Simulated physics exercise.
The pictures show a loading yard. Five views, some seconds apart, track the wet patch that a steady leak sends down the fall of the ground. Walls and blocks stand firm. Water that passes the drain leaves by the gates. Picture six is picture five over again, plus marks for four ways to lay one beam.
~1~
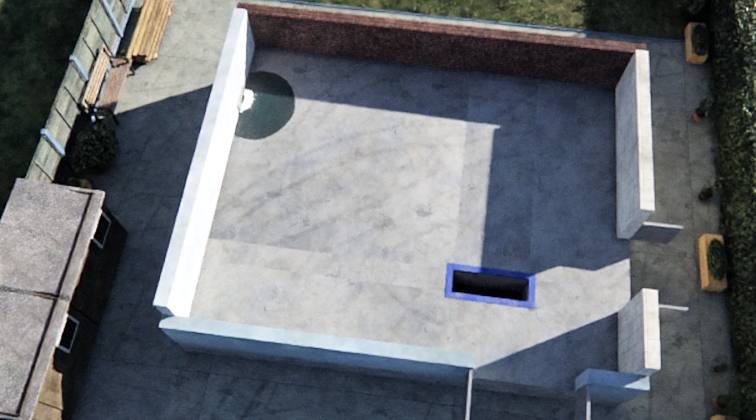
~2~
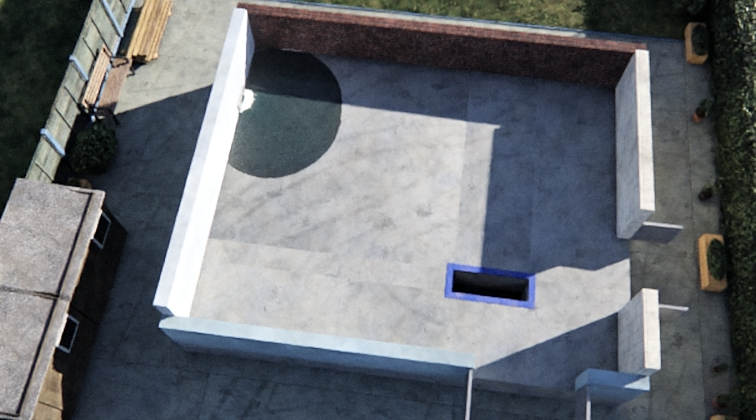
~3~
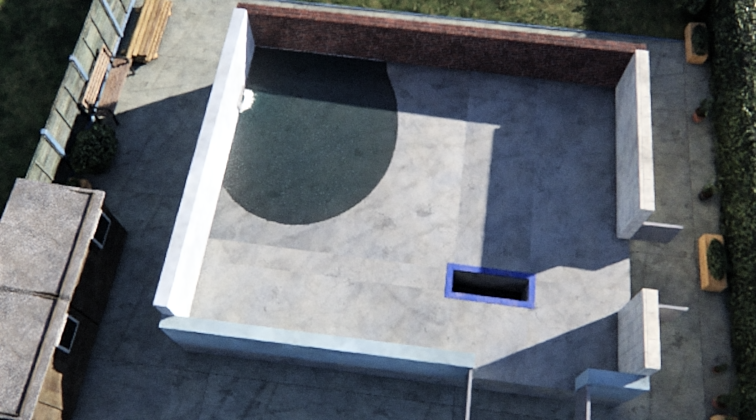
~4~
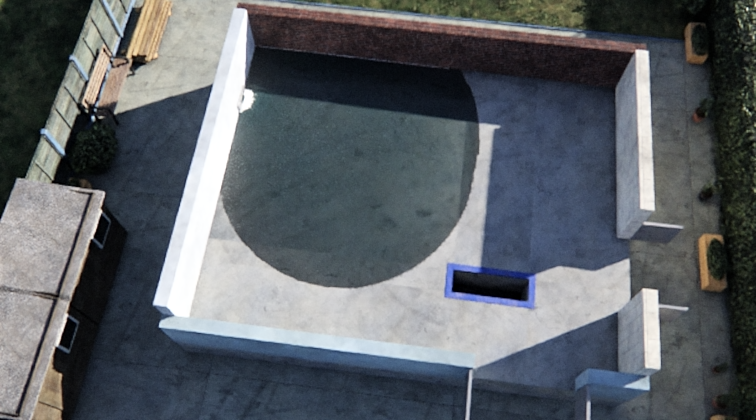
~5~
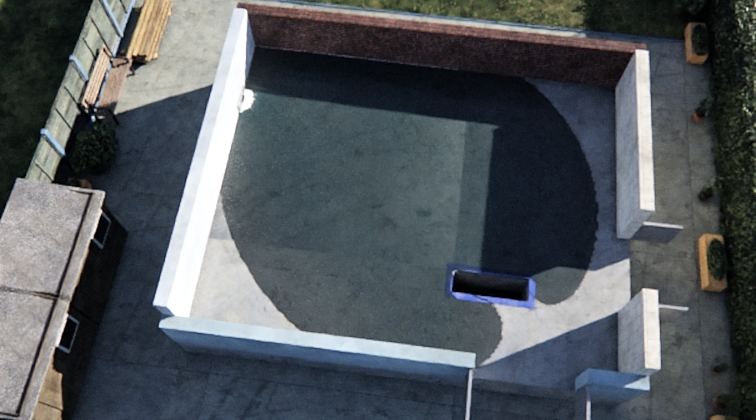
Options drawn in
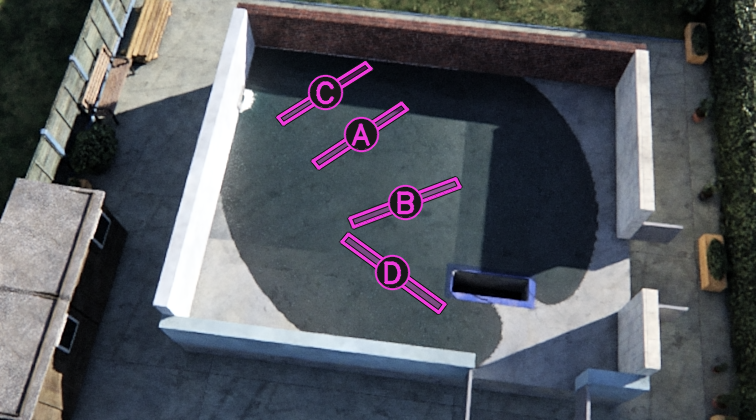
In a walled yard seen from above, a small dark patch of water lies by a pale outlet at the upper left. It spreads steadily right and downward across the pale concrete in a widening curve, then reaches the blue-rimmed gully and wraps around both sides of it, covering most of the floor.
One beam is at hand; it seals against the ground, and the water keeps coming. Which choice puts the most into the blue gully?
Choose D.
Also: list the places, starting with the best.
D, C, A, B.
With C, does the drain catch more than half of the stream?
No.
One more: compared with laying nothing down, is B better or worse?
Worse.
In magenta, A from (315, 164) to (404, 106); B from (351, 222) to (457, 182); C from (280, 120) to (368, 65); D from (345, 238) to (441, 308).
For place A, about 17 % of the stream goes into the blue gully, about 83 % out by the gates.
For place B, about 12 % of the stream goes into the blue gully, about 88 % out by the gates.
For place C, about 23 % of the stream goes into the blue gully, about 77 % out by the gates.
For place D, about 28 % of the stream goes into the blue gully, about 71 % out by the gates.
